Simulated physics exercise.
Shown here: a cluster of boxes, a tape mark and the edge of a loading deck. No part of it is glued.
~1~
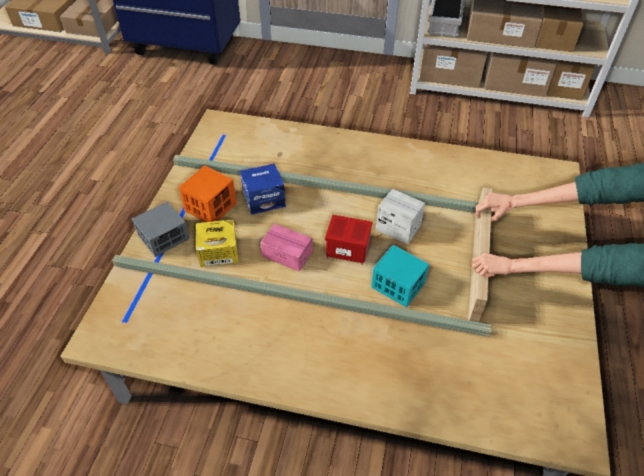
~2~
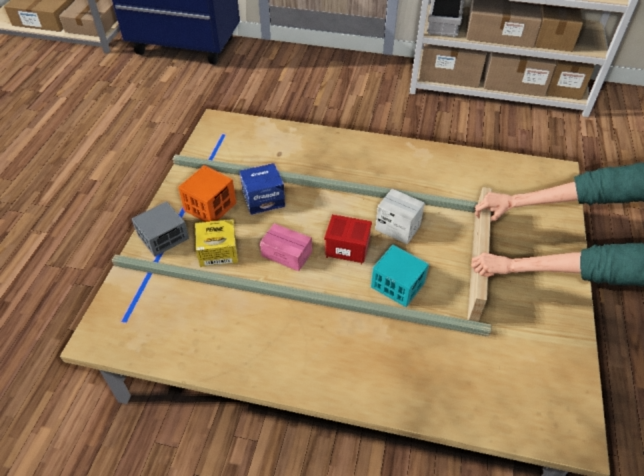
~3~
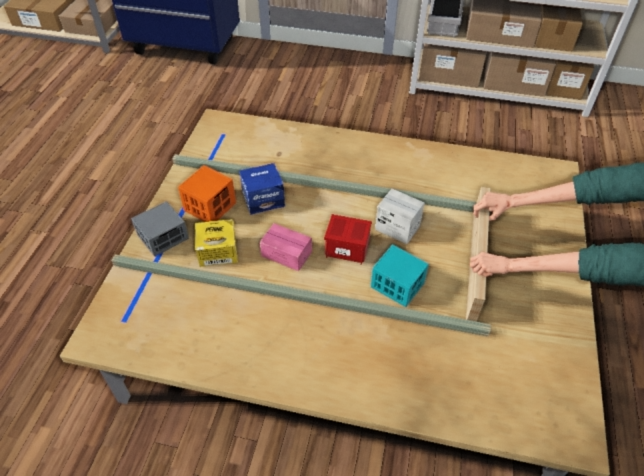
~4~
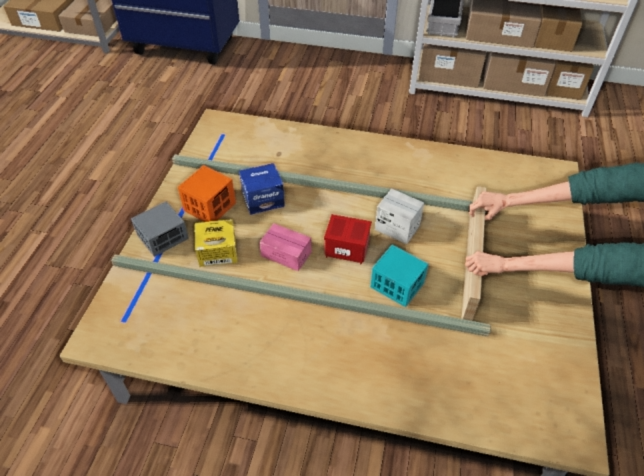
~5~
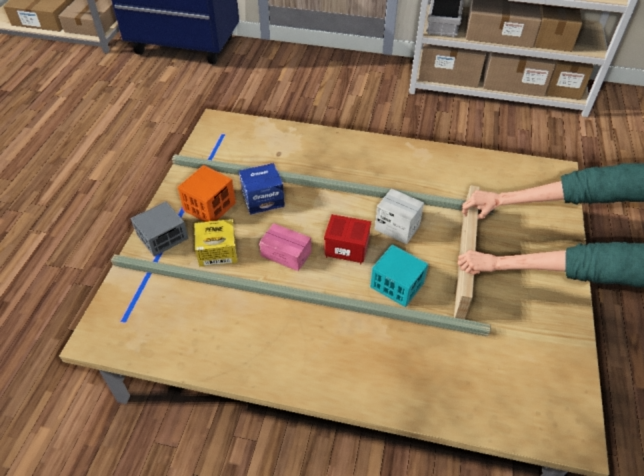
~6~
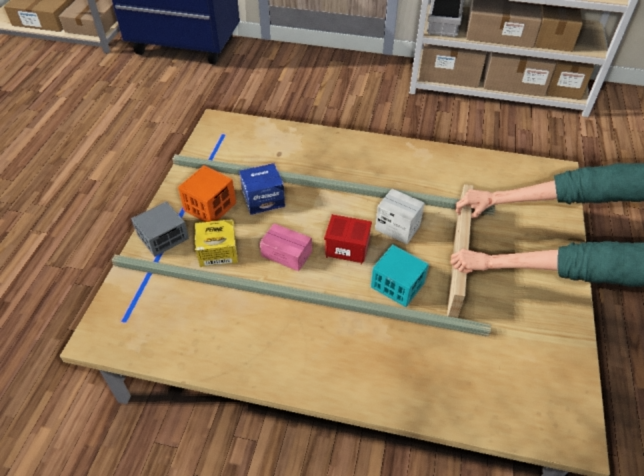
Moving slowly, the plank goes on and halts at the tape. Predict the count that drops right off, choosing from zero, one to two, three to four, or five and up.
Fallen: Five or more.
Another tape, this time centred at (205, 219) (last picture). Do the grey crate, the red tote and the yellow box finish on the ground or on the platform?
Result - grey crate: Drops; red tote: Remains in place; yellow box: Drops.
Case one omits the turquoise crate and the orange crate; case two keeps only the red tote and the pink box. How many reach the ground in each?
The first count is 3 and the second is 4.
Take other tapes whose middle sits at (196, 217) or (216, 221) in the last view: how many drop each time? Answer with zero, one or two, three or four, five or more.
In turn: Three to four; either one or two.
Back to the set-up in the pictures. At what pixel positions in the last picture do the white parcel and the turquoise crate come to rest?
The white parcel ends up near (171, 184), and the turquoise crate near (142, 236).
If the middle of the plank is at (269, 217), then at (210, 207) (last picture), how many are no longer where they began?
At the one place 8, at the other 8.
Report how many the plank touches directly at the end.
3 are in contact with it.
Early on, none off yet; grey crate at rest near (161, 229); orange crate at rest near (208, 195); yellow box at rest near (216, 243).
A while later, none off yet; grey crate leaning a little near (121, 226); orange crate travelled a little near (189, 193); yellow box travelled about its own width near (162, 234).
Finally, the number that fall off is five or more; lost, pink box, blue box, yellow box, orange crate and grey crate.
